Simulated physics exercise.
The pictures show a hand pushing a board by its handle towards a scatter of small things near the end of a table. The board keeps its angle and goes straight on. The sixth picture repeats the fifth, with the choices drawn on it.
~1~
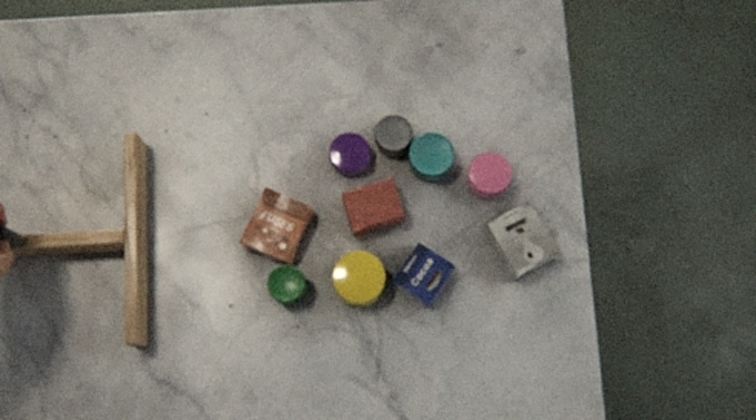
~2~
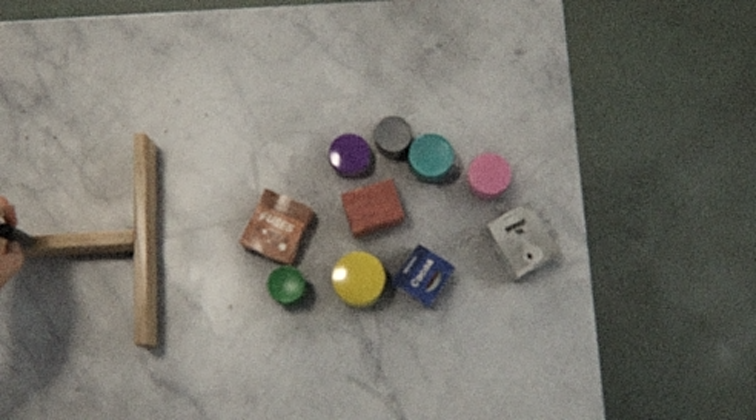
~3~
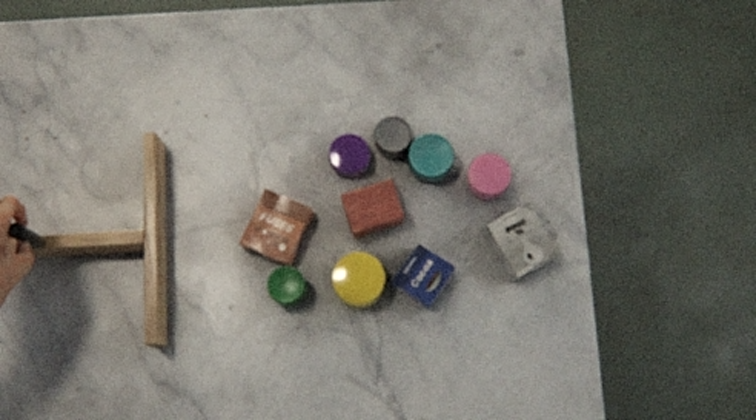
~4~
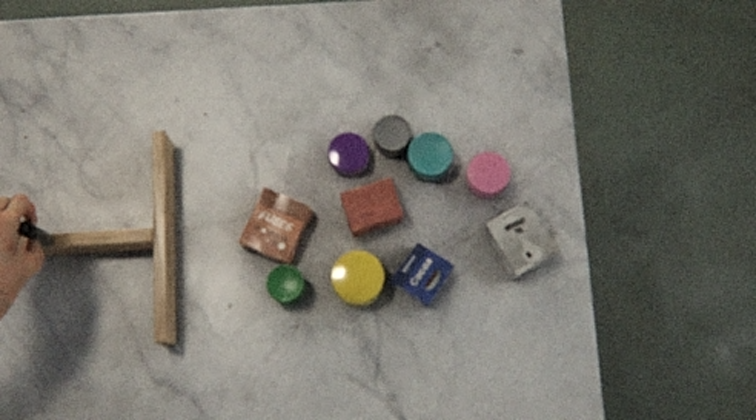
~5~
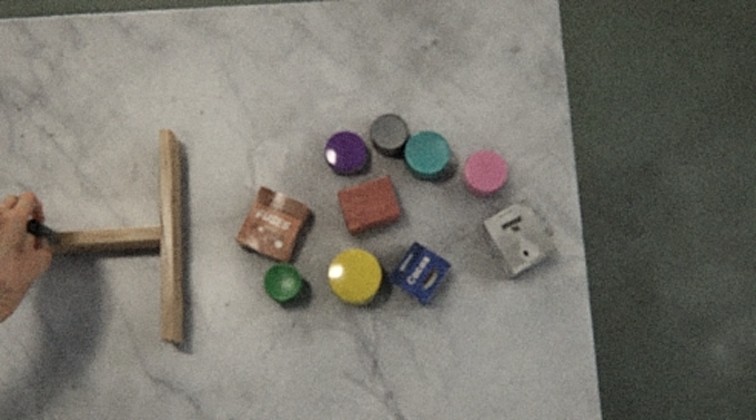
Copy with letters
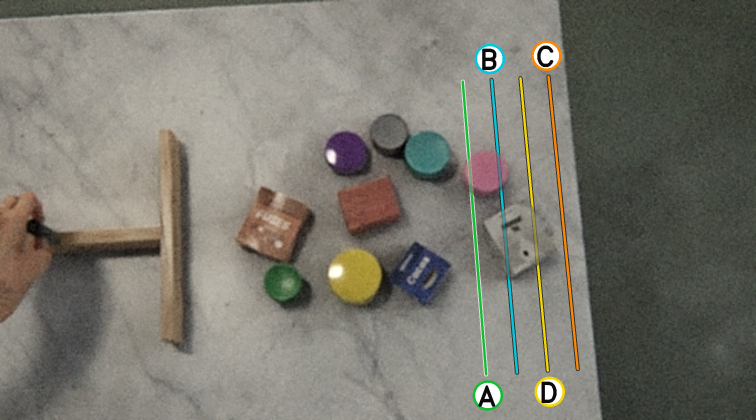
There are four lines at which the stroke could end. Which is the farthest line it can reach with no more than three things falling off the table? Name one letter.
B is the last line within the limit.
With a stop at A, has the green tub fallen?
By then, no.
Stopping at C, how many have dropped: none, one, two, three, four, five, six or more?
Six or more.
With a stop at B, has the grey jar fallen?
No.
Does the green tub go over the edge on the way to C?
Yes.
On the marked copy, A at (474, 223); B at (504, 222); C at (563, 218); D at (534, 220).
Taking B. A third of the way, board (287, 225); green tub (317, 283); yellow pot (361, 277).
Two thirds of the way, board (410, 218); white packet (559, 227); blue packet (527, 268).
When it is over, board (503, 213); white packet over the edge; pink pot over the edge; three fallen.
As for the rest, A is within the limit but short; C drops nine; D drops five.
